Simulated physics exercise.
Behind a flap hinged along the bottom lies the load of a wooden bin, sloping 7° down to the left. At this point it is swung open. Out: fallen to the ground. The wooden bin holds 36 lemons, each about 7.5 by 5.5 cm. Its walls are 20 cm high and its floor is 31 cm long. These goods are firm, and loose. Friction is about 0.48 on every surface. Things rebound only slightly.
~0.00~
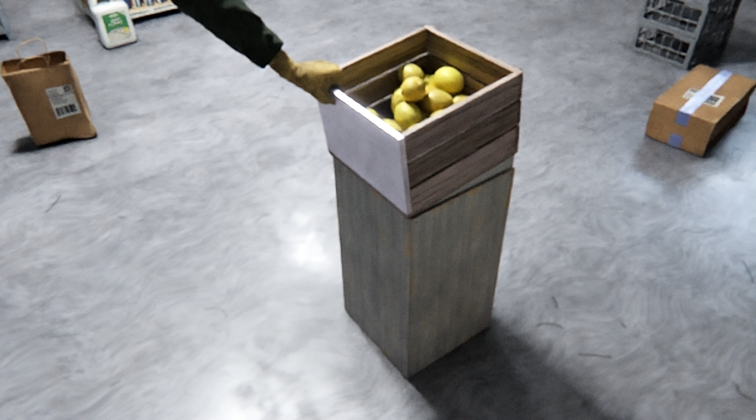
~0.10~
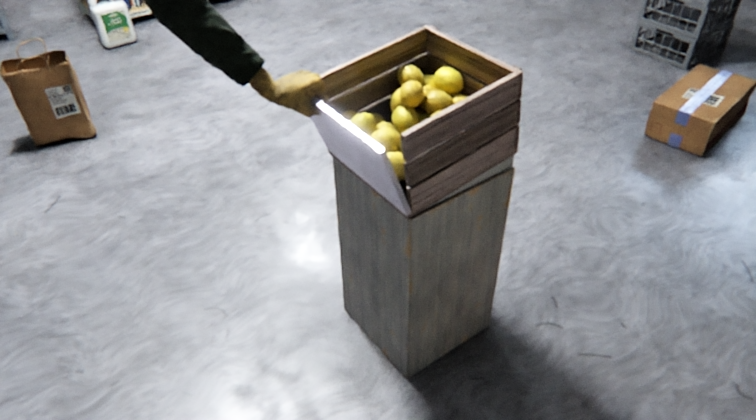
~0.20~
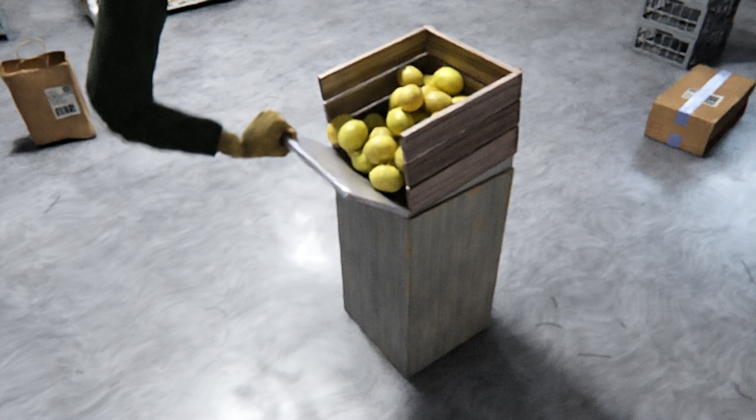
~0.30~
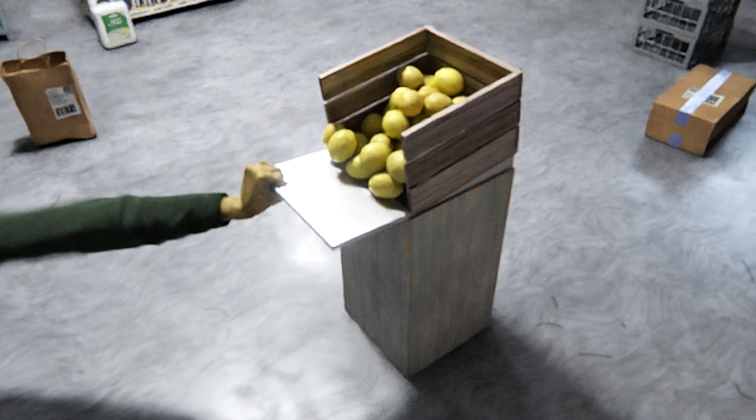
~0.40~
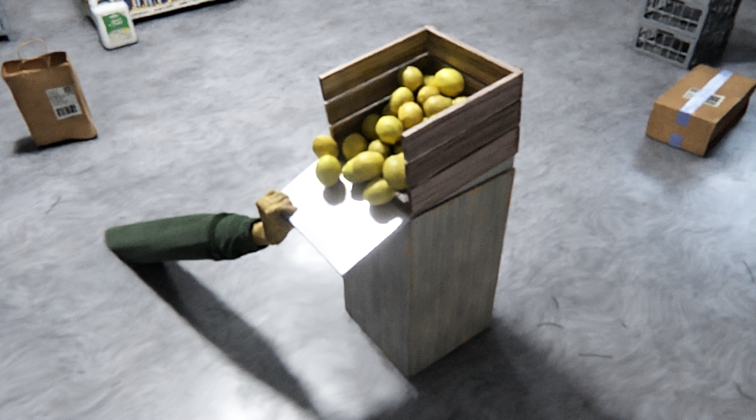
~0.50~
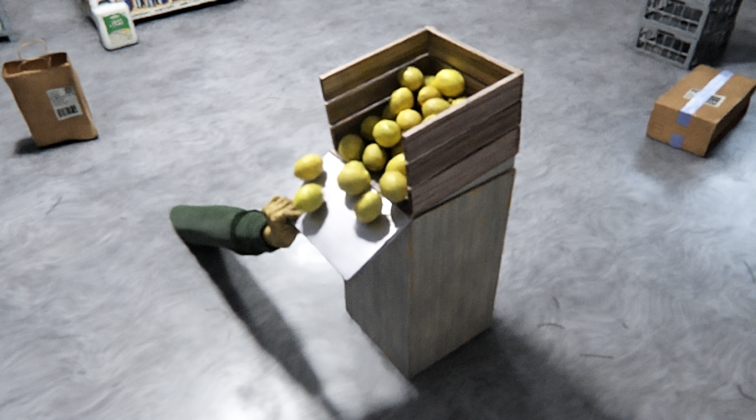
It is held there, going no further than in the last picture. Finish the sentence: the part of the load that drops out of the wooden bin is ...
... from a sixth to a half of it.
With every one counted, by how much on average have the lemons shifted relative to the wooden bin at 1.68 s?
Leftwards, roughly 20 cm.
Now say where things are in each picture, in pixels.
In the first frame (each is followed by its nearest rim corner in this view), wooden bin, (402, 135); the flap has turned 0°; none has fallen clear.
Wooden bin, (402, 135); the flap has turned 13°, in the second frame.
Wooden bin, (402, 135); the flap has turned 44°, in the third frame.
Wooden bin, (402, 135); the flap has turned 79°, in the fourth frame.
Wooden bin, (403, 135); the flap has turned 105°, in the fifth frame.
Wooden bin, (403, 136); the flap has turned 112°; none has fallen clear, in the sixth frame.
After 0.69 s, wooden bin 35 in, 1 out.
After 0.92 s, wooden bin 31 in, 5 out.
After 1.26 s, wooden bin 28 in, 8 out.
Outcome (at 1.68 s), wooden bin 26 in, 10 out. Asked share, 10 of 36, 28 per cent.
